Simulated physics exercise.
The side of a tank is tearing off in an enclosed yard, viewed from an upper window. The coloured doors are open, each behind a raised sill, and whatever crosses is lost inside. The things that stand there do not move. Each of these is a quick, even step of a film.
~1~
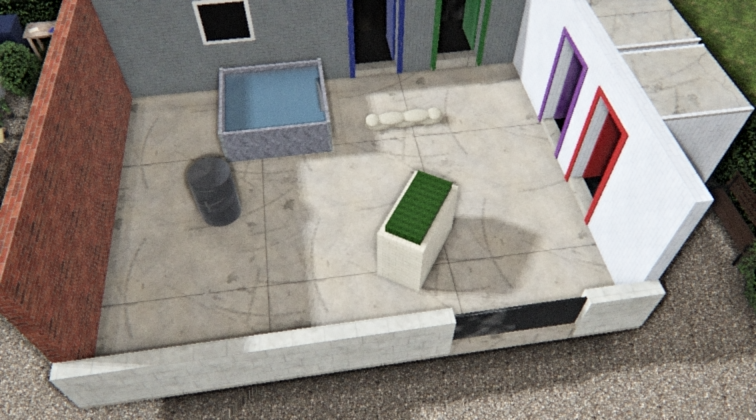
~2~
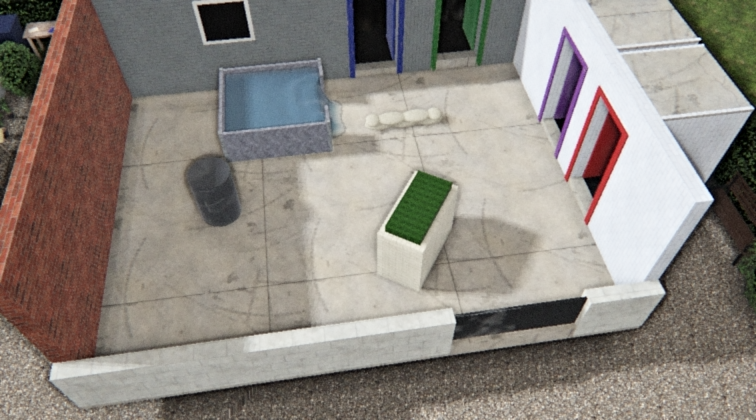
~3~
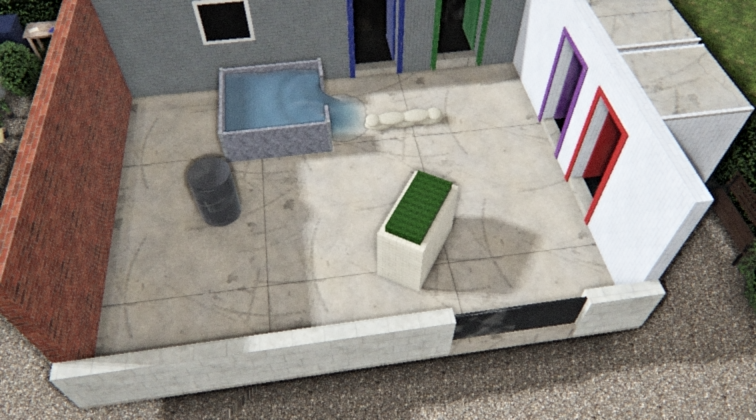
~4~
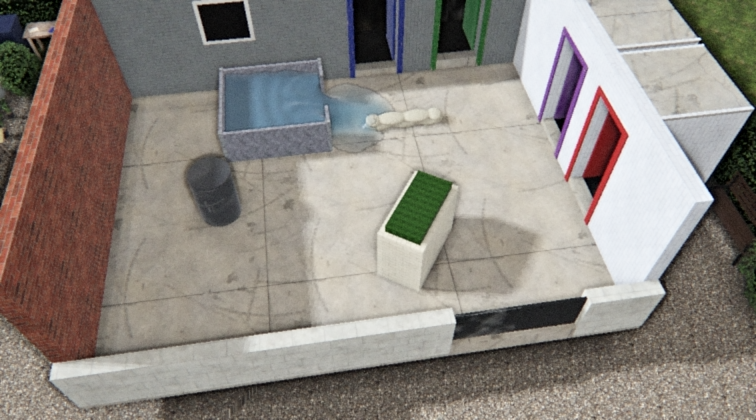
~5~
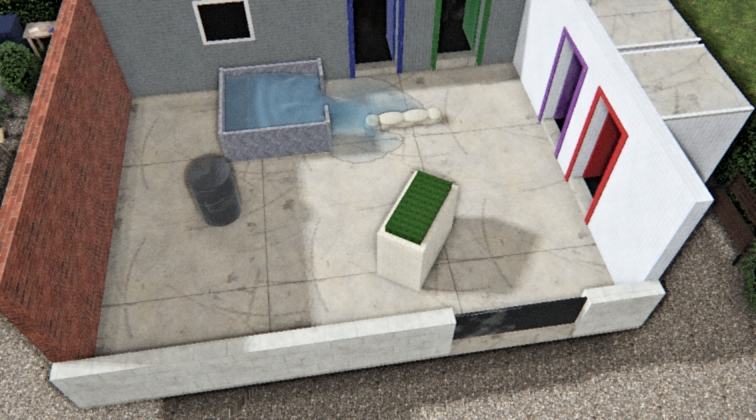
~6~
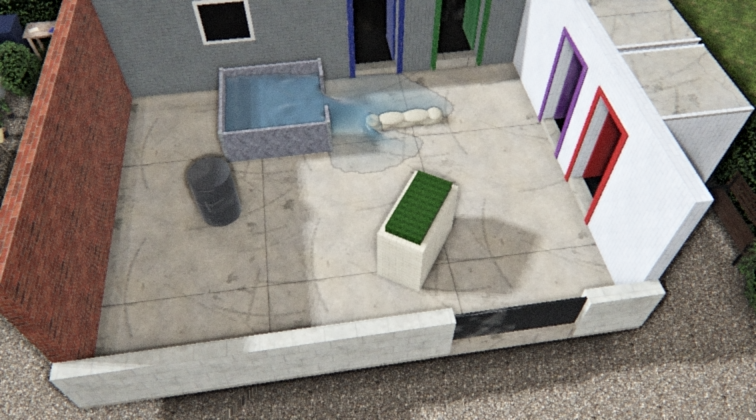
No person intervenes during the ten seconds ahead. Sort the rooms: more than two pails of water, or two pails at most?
Green door - two pails at most; purple door - two pails at most; red door - two pails at most; blue door - two pails at most.
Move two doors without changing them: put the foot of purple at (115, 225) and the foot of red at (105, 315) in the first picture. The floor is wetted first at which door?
I'd go with the blue one.
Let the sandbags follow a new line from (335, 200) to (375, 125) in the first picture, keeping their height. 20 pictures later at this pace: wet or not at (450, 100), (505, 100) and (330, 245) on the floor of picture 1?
Going through them, they'd be waterlogged, then waterlogged, then left unsoaked.
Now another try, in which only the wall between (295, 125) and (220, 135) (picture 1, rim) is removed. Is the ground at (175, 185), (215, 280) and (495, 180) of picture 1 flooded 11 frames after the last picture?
Submerged, submerged, unwetted.
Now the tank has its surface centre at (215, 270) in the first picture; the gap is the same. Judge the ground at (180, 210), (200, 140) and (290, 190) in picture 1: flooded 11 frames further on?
Check in sequence: Still parched, still parched, still parched.
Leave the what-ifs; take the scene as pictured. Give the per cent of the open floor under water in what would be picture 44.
About 50 percent.
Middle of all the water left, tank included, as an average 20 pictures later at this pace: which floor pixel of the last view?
Close to pixel (395, 127).
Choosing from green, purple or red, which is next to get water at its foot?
That's the door marked green.
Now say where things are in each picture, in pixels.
The first frame shows still water in the tank at (273, 98).
In the second frame, the front is at (337, 134), out from the gap at (324, 110).
In the third frame, the front is at (363, 127), out from the gap at (324, 111).
In the fourth frame, the front is at (391, 116), out from the gap at (324, 111).
In the fifth frame, the front is at (420, 113), out from the gap at (324, 110).
In the sixth frame, water pours out at (324, 110) and has run to (449, 110).
A moment on, water covers 20 % of the floor; the green door wet at the sill, nothing in, the purple door not reached, the red door not reached, the blue door wet at the sill, nothing in.
Next, water covers 30 % of the floor; the green door wet at the sill, nothing in, the purple door wet at the sill, nothing in, the red door not reached, the blue door wet at the sill, nothing in.
Then, water covers 40 % of the floor; the green door wet at the sill, nothing in, the purple door wet at the sill, nothing in, the red door wet at the sill, nothing in, the blue door under two buckets in.
Later, water covers 50 % of the floor; the green door wet at the sill, nothing in, the purple door under two buckets in, the red door wet at the sill, nothing in, the blue door under two buckets in.
In the end, water covers 75 % of the floor; the green door wet at the sill, nothing in, the purple door under two buckets in, the red door wet at the sill, nothing in, the blue door under two buckets in.
